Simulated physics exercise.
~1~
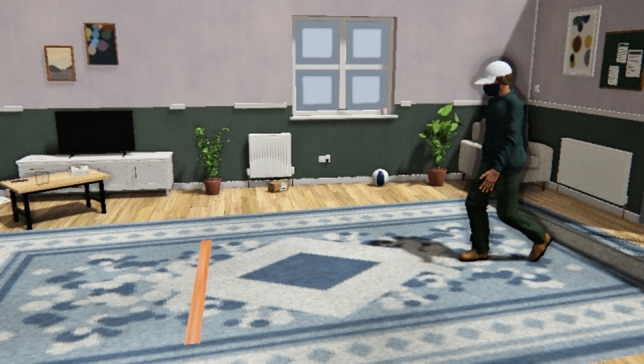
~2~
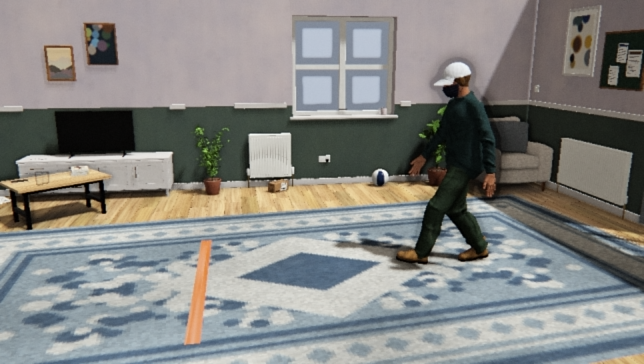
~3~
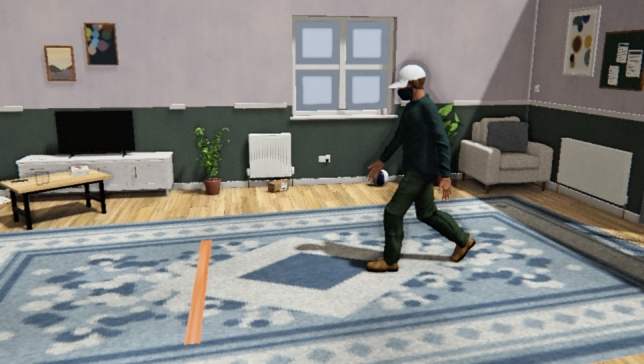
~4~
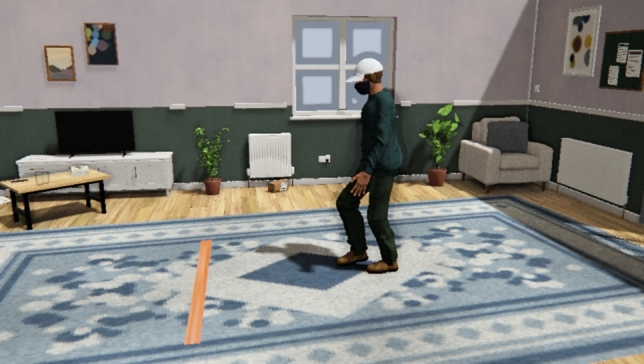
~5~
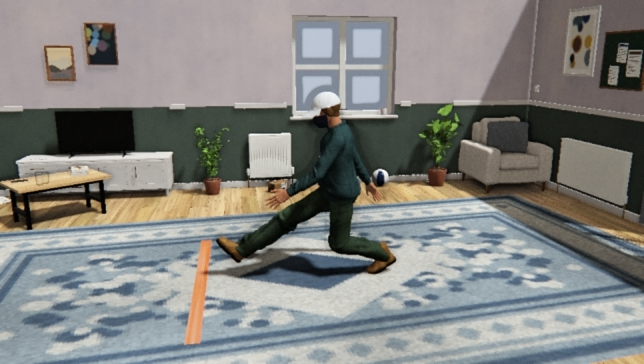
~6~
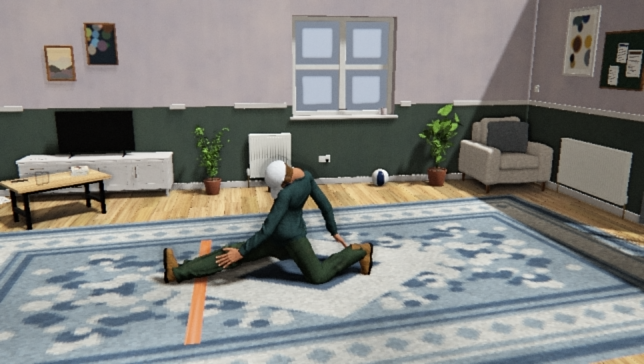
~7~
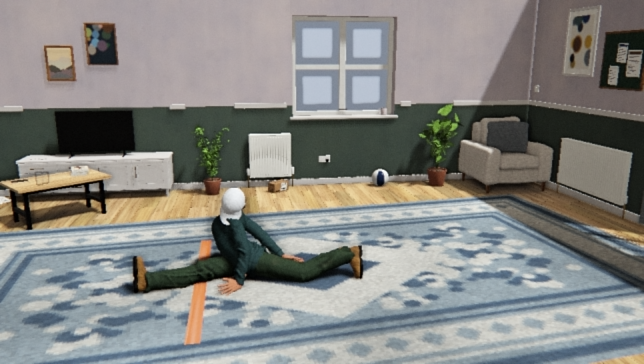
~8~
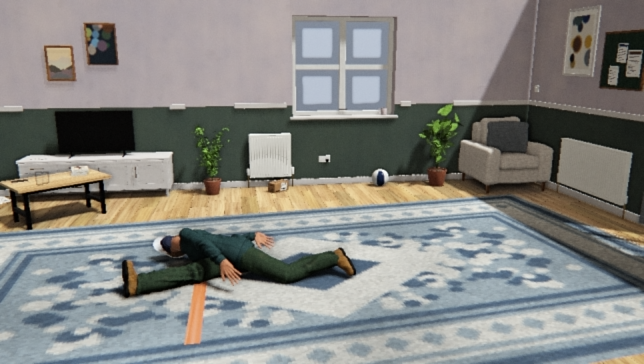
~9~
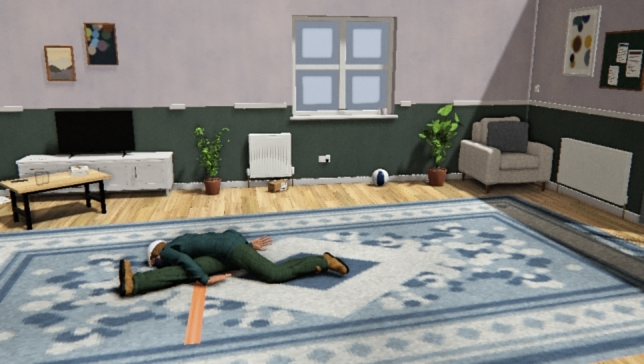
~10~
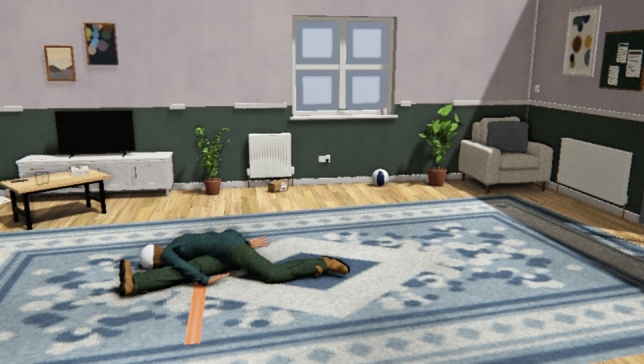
A living room with lilac and dark green walls is seen from a raised, still viewpoint, with a blue and white patterned rug across the floor. A white-framed window stands at the back, a television and low table at left, a grey armchair at right, and an orange strip of tape on the rug. A person in a white cap and dark green clothes strides leftward, empty-handed, then slows upright. The legs slide wide apart and the body sinks into a split across the tape. The torso folds forward and settles, the head lying beyond the tape, the hips short of it.
